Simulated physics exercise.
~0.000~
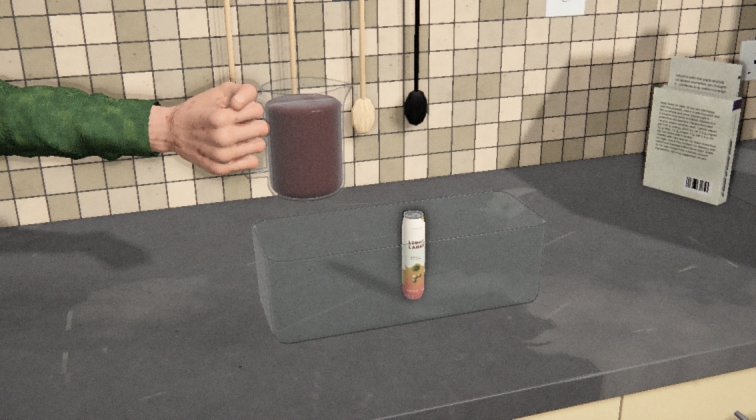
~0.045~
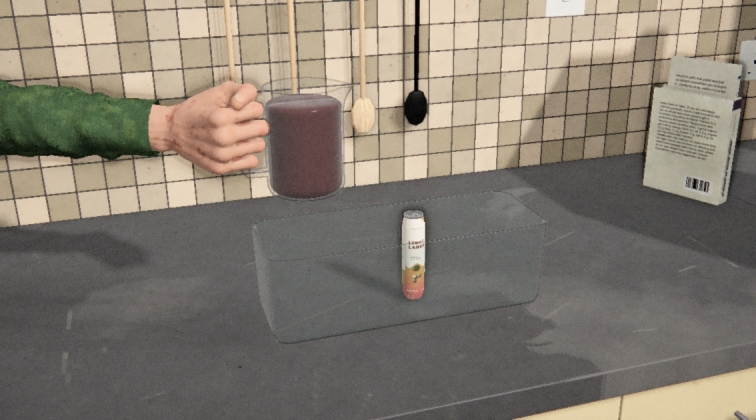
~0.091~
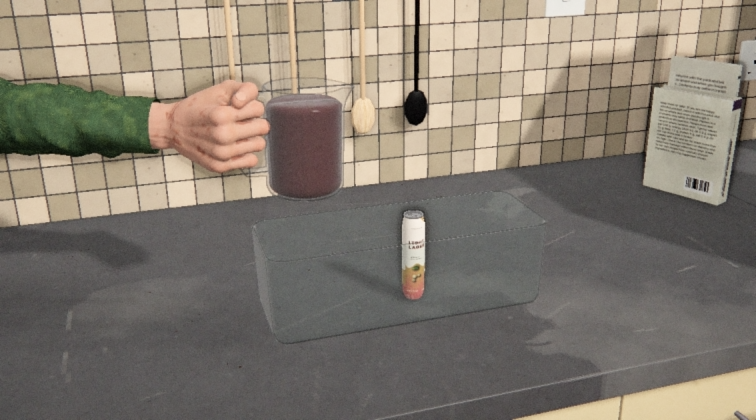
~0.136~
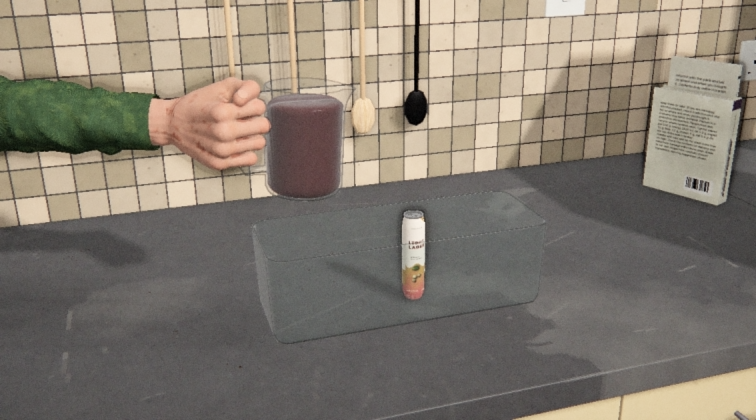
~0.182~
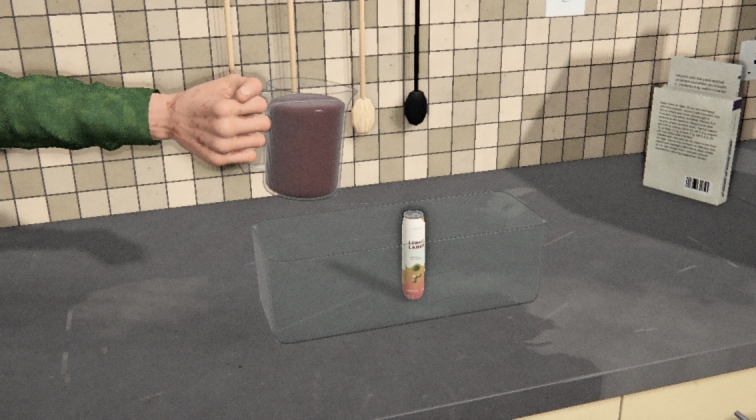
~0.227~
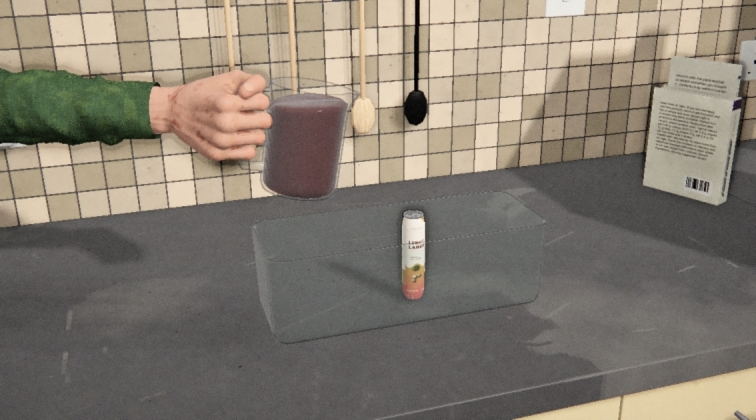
In this clip, a hand in a green sleeve holds a clear jug of dark red wine above a transparent basin with a closed tin inside, then gradually tilts the jug slightly to the right while the tin stays still.
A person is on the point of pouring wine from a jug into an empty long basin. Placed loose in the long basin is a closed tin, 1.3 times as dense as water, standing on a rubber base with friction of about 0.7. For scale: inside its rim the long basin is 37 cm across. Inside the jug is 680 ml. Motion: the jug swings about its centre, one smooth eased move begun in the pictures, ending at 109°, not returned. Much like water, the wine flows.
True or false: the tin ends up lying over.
True.
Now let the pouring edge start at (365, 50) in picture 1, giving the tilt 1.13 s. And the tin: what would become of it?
Then it tips over.
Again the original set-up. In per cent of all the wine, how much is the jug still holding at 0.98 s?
Close to 34 percent of the whole amount.
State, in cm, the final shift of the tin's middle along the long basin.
In the end the tin's centre has shifted about 8.5 centimetres.
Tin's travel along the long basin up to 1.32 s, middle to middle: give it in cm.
Near 9 cm.
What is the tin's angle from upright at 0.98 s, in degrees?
The lean is some 0° away from upright.
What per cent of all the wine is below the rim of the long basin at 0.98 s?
Close to 48 in a hundred.
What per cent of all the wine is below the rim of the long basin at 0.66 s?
Roughly 2 percent.
By 0.66 s the tilt is 65° and 85 per cent is still to pour; the tin stands where it began.
By 0.98 s the tilt is 102° and 33 per cent is still to pour; the tin stands where it began.
By 1.32 s the tilt is 109° and 2 per cent is still to pour; the tin lies on its side.
By 1.68 s the tilt is 109° and 0 per cent is still to pour; the tin lies on its side.
At rest the tin lies on its side.
